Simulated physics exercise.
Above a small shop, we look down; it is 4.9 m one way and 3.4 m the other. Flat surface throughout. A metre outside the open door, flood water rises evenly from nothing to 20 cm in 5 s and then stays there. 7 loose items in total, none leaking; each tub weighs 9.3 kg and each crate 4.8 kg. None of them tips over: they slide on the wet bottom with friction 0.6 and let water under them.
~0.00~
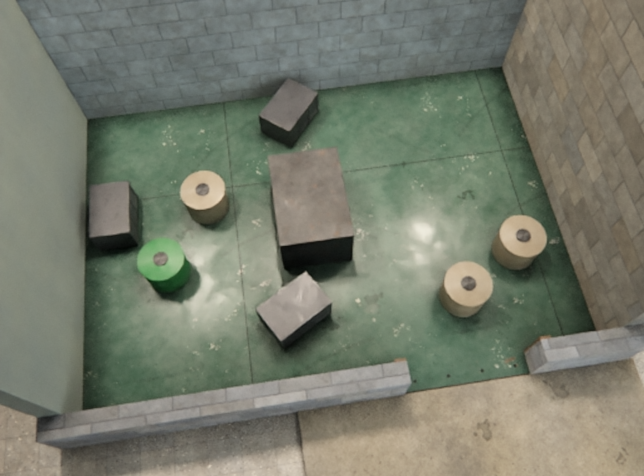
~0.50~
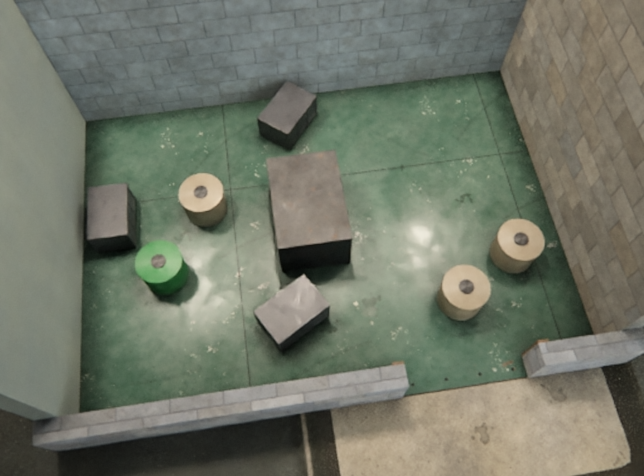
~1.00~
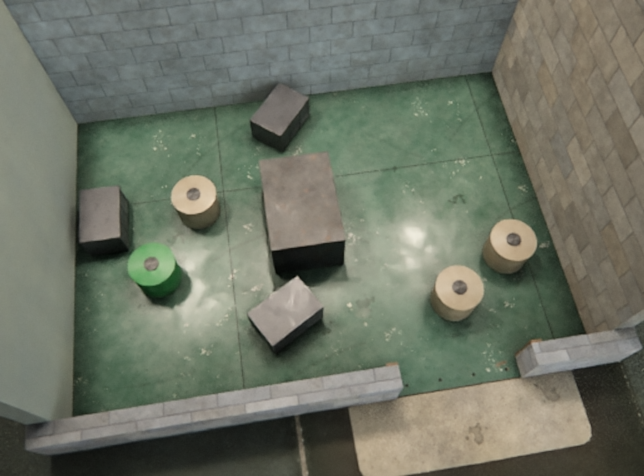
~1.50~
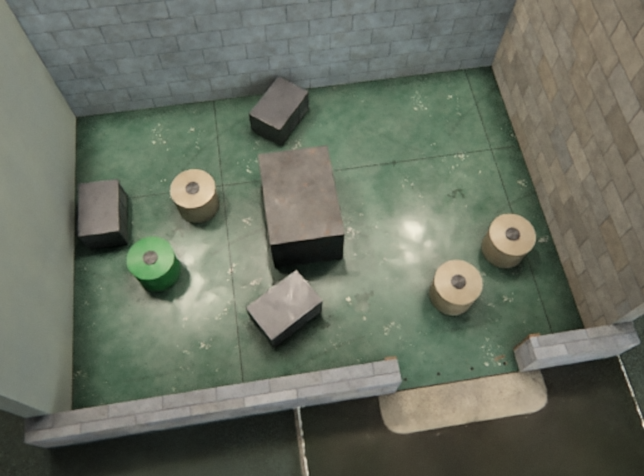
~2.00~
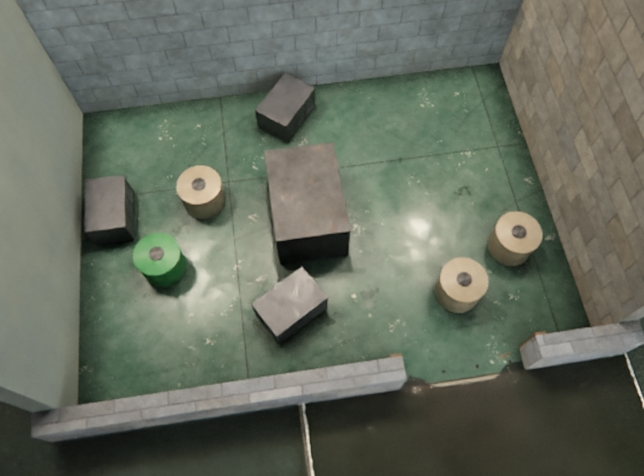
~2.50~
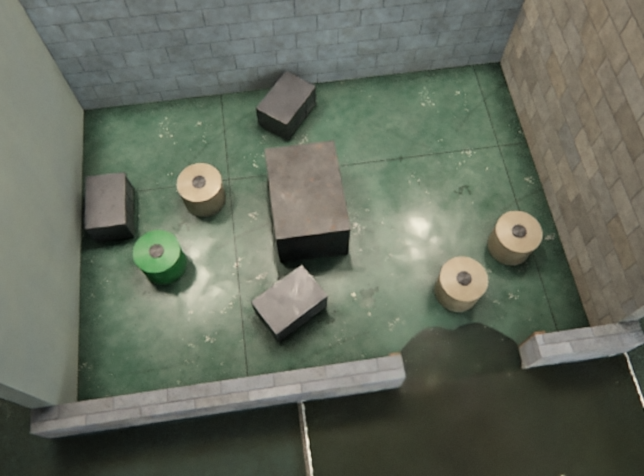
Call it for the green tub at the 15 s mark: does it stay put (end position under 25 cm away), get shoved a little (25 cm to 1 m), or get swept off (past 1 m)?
It gets shoved a little.
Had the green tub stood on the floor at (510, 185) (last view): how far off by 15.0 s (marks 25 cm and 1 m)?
Here it heads a good way off.
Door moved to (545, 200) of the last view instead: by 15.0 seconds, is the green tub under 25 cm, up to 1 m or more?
Observation: Green tub large displacement.
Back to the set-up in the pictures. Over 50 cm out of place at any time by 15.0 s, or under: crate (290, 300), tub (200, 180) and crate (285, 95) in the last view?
Result, in order: Higher / lower / higher.
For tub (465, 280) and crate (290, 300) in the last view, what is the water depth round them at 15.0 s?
Roughly 11 and 8 cm.
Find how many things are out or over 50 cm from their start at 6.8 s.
At that time I count 2.
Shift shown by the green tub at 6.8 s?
I'd put it at around 0 cm.
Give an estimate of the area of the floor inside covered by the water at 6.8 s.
My estimate is roughly 11.5 m2.
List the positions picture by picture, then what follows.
In the first frame, the green tub at (161, 259), on the bottom; water covers 0.0 m2; 0 of 7 have shifted.
In the second frame, the green tub at (159, 261) rests on the ground; 0.0 m2 under water; 0 of 7 have shifted.
In the third frame, the green tub at (151, 264), on the bottom; 0.0 m2 under water; 0 of 7 have shifted.
In the fourth frame, the green tub at (150, 258), on the bottom; water covers 0.0 m2; 0 of 7 have shifted.
In the fifth frame, the green tub at (157, 254) rests on the ground; water covers 0.0 m2; 0 of 7 have shifted.
In the sixth frame, the green tub at (156, 251) rests on the ground; water covers 0.2 m2; 0 of 7 have shifted.
After 3.5 s the green tub is near (156, 251), 0.0 m from its start, aground; 0 afloat.
After 6.8 s the green tub is near (156, 251), 0.0 m from its start, aground; 1 afloat.
After 11.0 s the green tub is near (156, 251), 0.0 m from its start, aground; 4 afloat.
After 15.0 s the green tub is near (224, 228), 0.7 m from its start, afloat; 7 afloat.
